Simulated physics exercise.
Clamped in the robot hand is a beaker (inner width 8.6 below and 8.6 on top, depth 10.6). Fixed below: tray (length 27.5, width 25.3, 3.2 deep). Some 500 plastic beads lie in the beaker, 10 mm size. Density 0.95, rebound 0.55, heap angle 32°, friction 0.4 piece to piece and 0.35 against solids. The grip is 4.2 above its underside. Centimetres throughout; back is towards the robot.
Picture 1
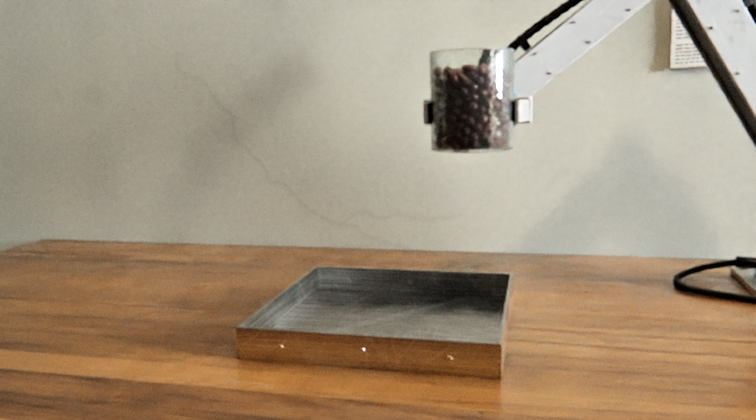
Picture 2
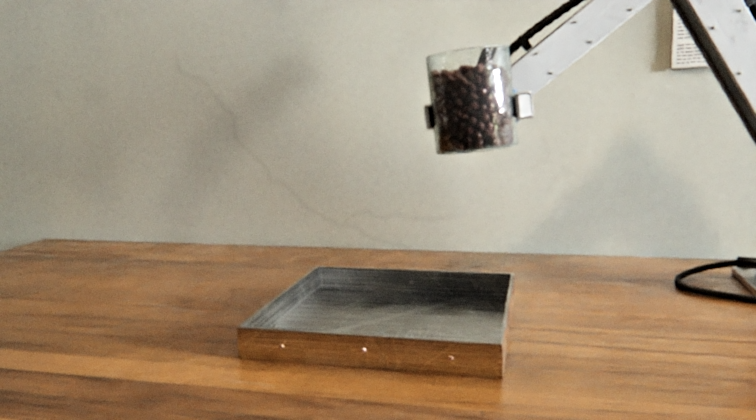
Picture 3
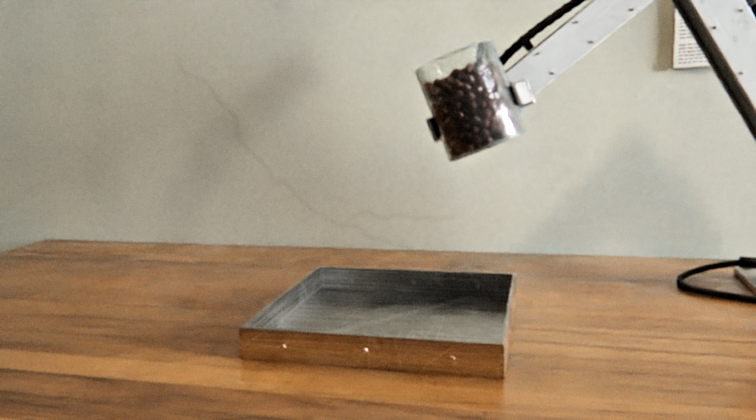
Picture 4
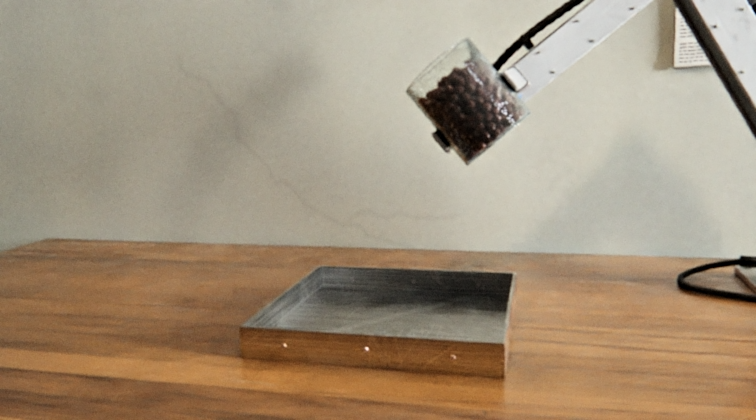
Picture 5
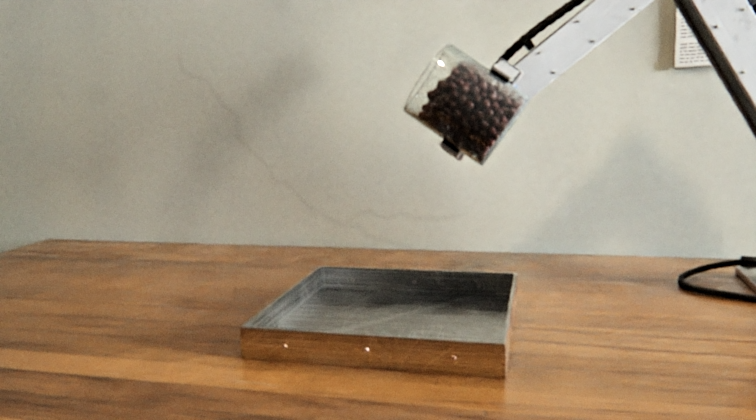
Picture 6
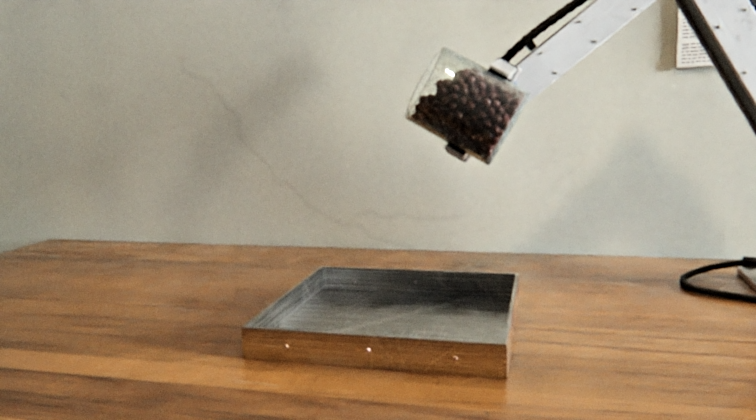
In the video, a robot arm holds a clear beaker partly filled with dark beads above an empty, shallow metal tray on a wooden table, then rotates it steadily to the left until it leans well over, the beads shifting inside.
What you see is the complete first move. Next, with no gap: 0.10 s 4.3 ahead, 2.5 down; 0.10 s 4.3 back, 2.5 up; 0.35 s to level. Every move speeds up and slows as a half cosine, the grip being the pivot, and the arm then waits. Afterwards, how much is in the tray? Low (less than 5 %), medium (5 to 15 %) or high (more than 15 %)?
A medium share, 5 to 15 %, ends in the tray.
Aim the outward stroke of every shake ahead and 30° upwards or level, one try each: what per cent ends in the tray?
About 40 and 20 per cent.
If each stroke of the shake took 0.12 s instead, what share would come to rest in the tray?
It would be near 10 per cent.
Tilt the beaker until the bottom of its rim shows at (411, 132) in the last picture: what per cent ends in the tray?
About 20 per cent.
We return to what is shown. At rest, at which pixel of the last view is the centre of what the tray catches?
Near (359, 319).
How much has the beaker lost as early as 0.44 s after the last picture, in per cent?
Some 15 per cent.
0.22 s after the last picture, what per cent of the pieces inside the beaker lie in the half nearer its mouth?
Roughly 40 per cent.
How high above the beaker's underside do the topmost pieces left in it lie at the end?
Some 9.0 cm.
Then, 0.22 s after the last picture, tilted 60° forward, highest piece 30 above the table; 447 in the beaker, 52 in flight or on a rim.
Then, 0.44 s after the last picture, tilted 13° forward, highest piece 31 above the table; 436 in the beaker, 51 in the tray, 2 on the table or floor, 10 in flight or on a rim.
Then, 0.75 s after the last picture, level, highest piece 30 above the table; 436 in the beaker, 45 in the tray, 16 on the table or floor, 2 in flight or on a rim.
Then, 1.80 s after the last picture, level, highest piece 30 above the table; 436 in the beaker, 46 in the tray, 17 on the table or floor.
Final count, 436 in the beaker, 46 in the tray, 17 on the table or floor. That is 9 % in the tray.
